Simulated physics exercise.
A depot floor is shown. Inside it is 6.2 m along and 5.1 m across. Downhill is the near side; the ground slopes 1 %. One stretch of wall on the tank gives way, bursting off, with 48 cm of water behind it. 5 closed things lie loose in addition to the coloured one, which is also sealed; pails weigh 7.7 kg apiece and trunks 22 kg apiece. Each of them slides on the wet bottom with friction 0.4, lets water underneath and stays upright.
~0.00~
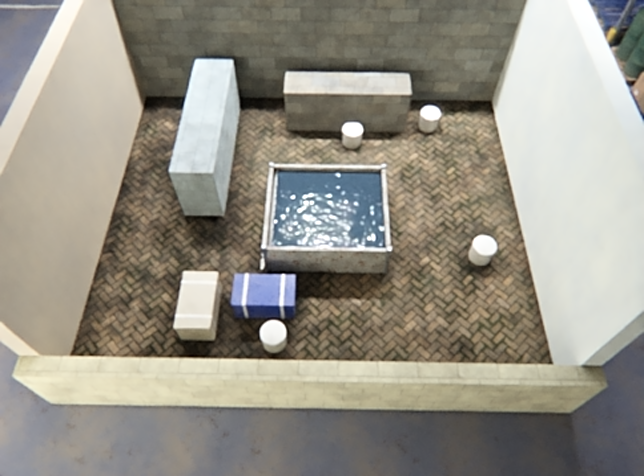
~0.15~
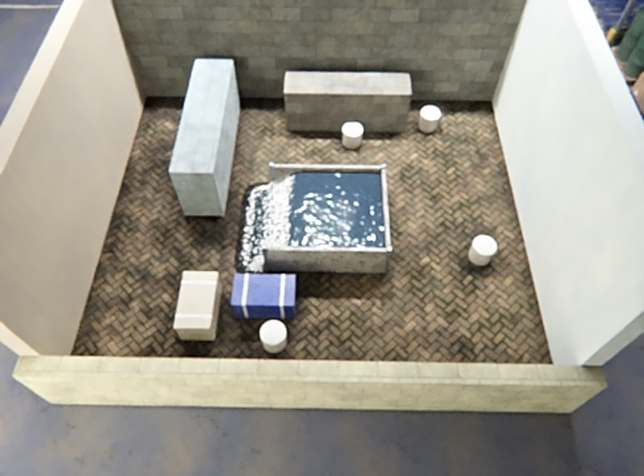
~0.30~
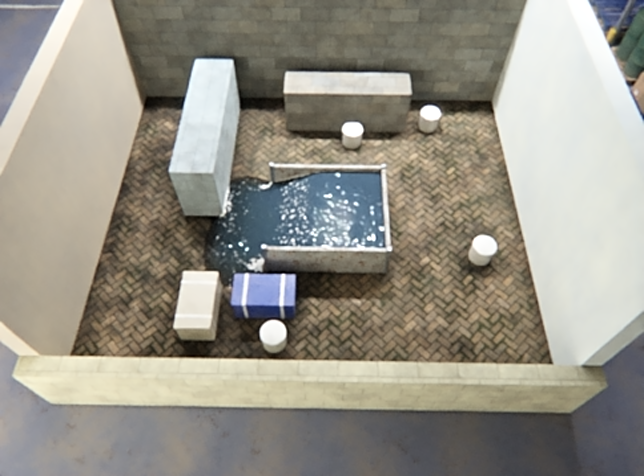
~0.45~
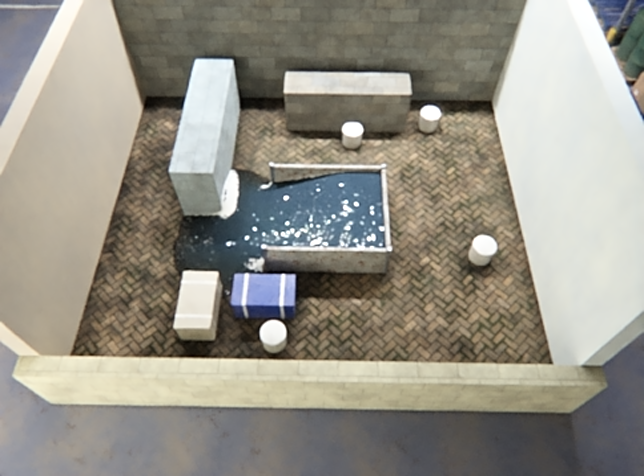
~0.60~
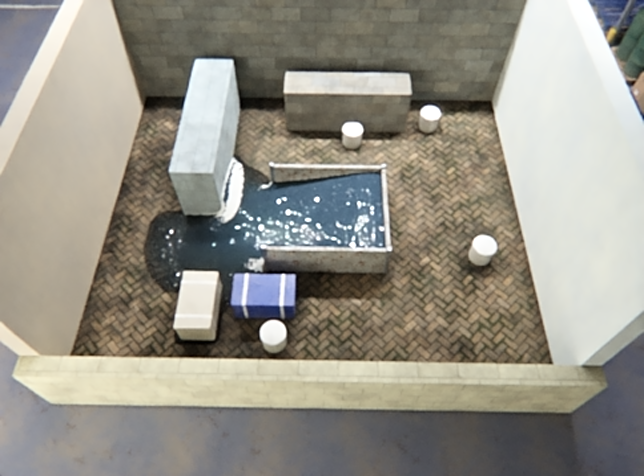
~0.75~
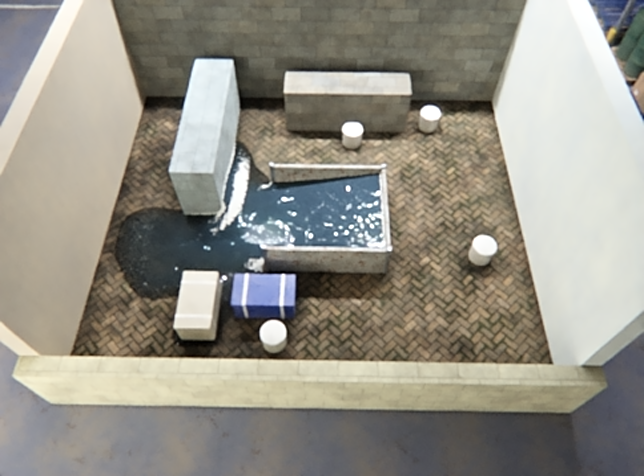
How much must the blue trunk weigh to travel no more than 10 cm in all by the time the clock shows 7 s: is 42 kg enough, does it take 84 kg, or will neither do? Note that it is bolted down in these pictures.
My guess is that the light version does it.
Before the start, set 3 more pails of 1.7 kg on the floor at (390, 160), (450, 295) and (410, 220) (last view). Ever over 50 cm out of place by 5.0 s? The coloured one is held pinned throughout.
Each in order: Not reached / not reached / not reached.
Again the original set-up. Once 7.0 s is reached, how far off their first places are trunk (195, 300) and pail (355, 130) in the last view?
The one named first has moved 250 cm, the other 5 cm.
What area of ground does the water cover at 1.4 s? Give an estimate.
9.0 m2.
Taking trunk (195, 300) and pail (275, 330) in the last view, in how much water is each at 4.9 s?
About 7 and 3 cm.
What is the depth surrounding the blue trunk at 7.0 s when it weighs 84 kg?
Close to 4 cm deep.
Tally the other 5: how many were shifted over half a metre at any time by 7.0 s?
I count 2 of them.
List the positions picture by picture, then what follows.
In the first frame, the blue trunk at (264, 289), on the bottom; 2.3 m2 under water; 0 of 6 have shifted.
In the second frame, the blue trunk at (264, 289), on the bottom; 3.0 m2 under water; 0 of 6 have shifted.
In the third frame, the blue trunk at (264, 289), on the bottom; water covers 3.7 m2; 0 of 6 have shifted.
In the fourth frame, the blue trunk at (264, 289), on the bottom; 4.4 m2 under water; 0 of 6 have shifted.
In the fifth frame, the blue trunk at (264, 289) rests on the ground; 5.0 m2 under water; 0 of 6 have shifted.
In the sixth frame, the blue trunk at (264, 289) rests on the ground; water covers 5.8 m2; 0 of 6 have shifted.
After 1.4 s the blue trunk would be 0 cm from its start with 42 kg and 0 cm from its start with 84 kg; 1 cm of water round it then.
After 3.1 s the blue trunk would be 1 cm from its start with 42 kg and 0 cm from its start with 84 kg; 2 cm of water round it then.
After 4.9 s the blue trunk would be 1 cm from its start with 42 kg and 0 cm from its start with 84 kg; 4 cm of water round it then.
After 7.0 s the blue trunk would be 1 cm from its start with 42 kg and 0 cm from its start with 84 kg; 4 cm of water round it then.
